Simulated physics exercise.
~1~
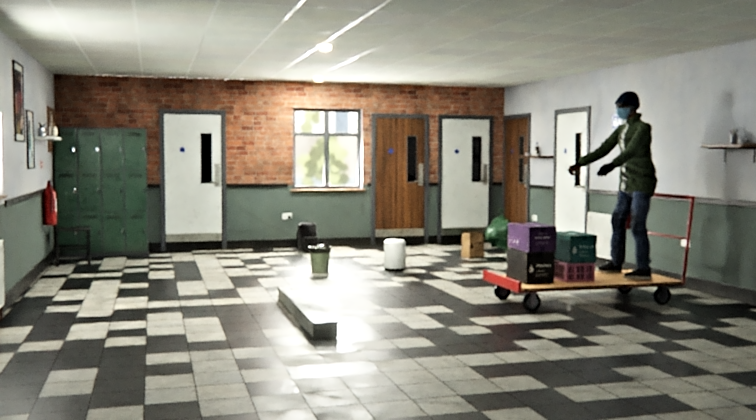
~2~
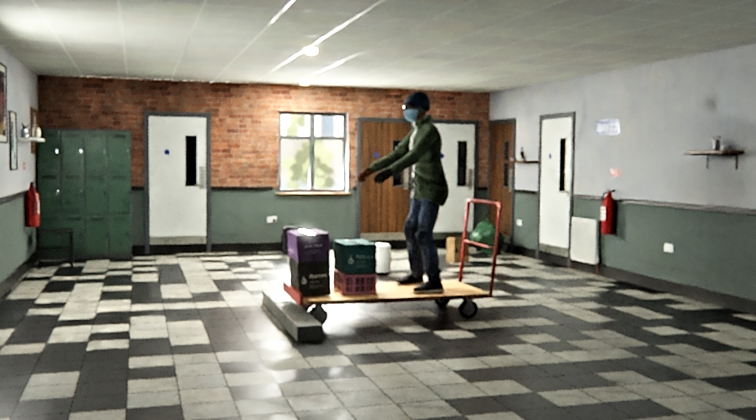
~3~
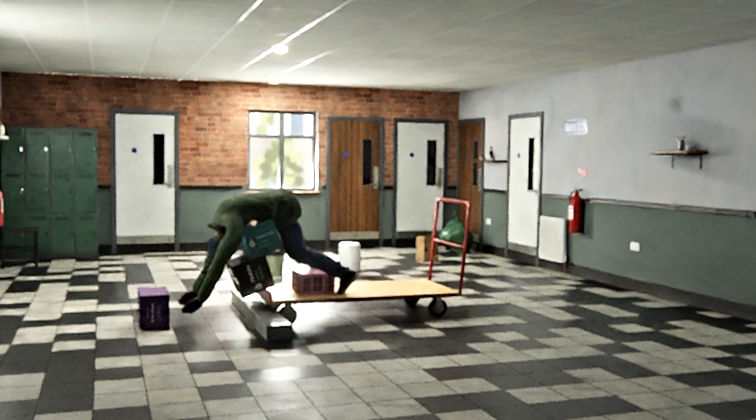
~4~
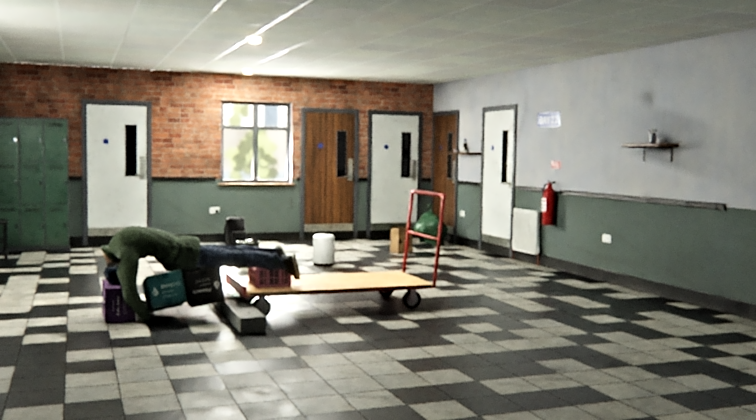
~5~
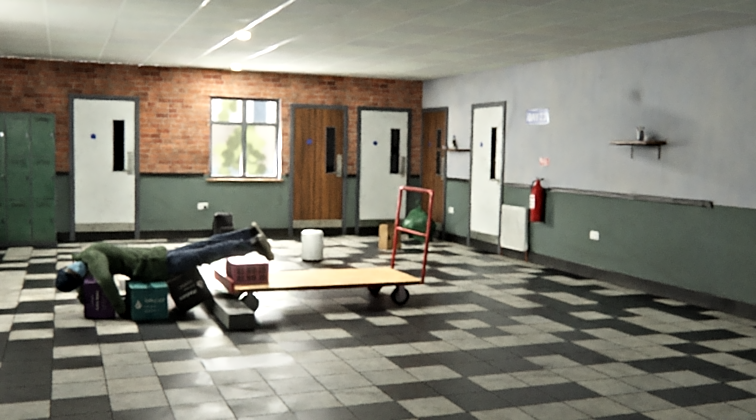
Masked figure riding a platform trolley into a floor beam, pitching forward to sprawl among three spilled boxes, pink crate staying aboard.
